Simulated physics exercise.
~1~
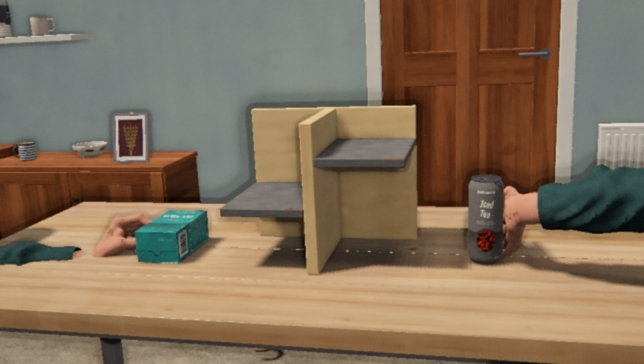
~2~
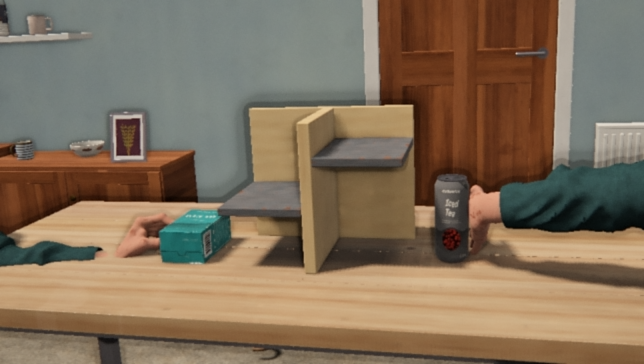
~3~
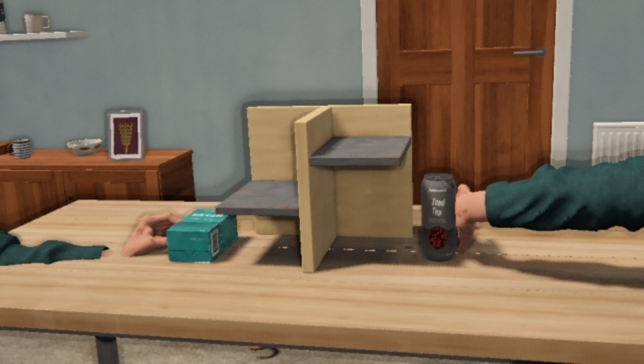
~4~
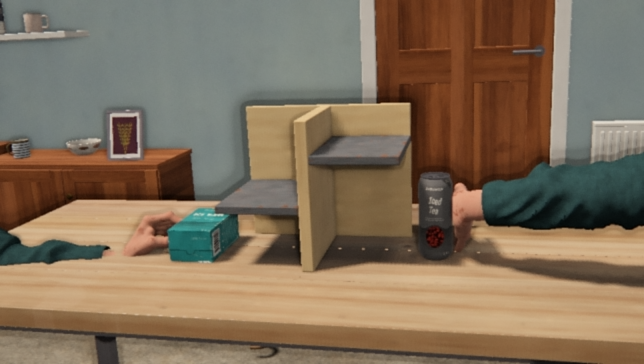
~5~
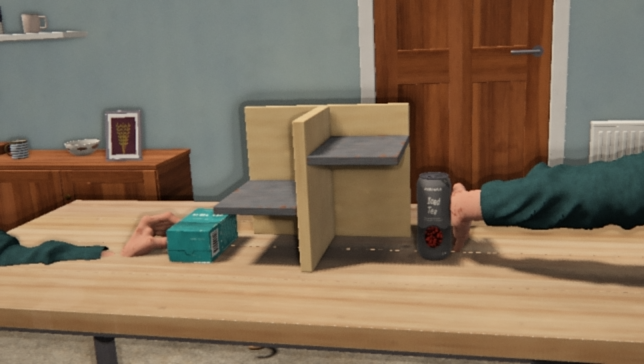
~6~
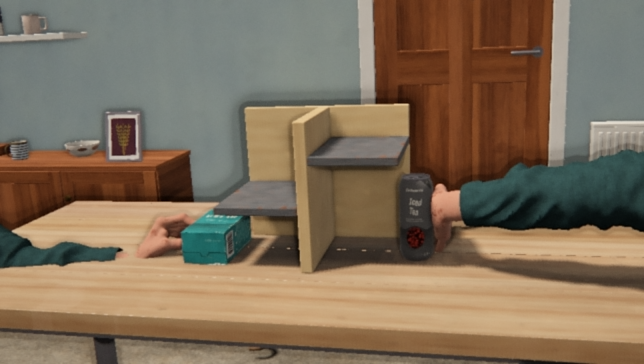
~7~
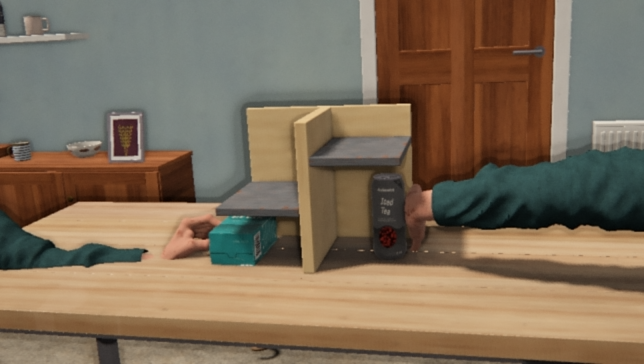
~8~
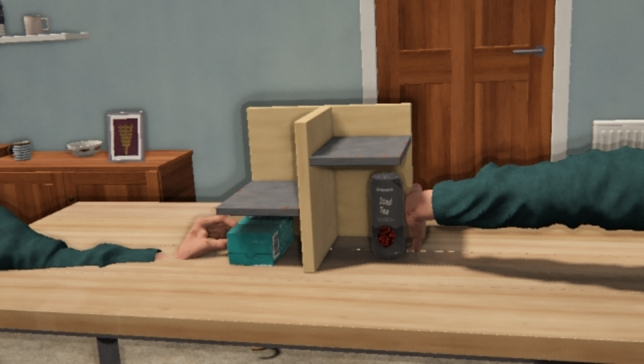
On a wooden table, two hands sliding a turquoise carton rightward and a grey can leftward until both sit beneath grey shelves.
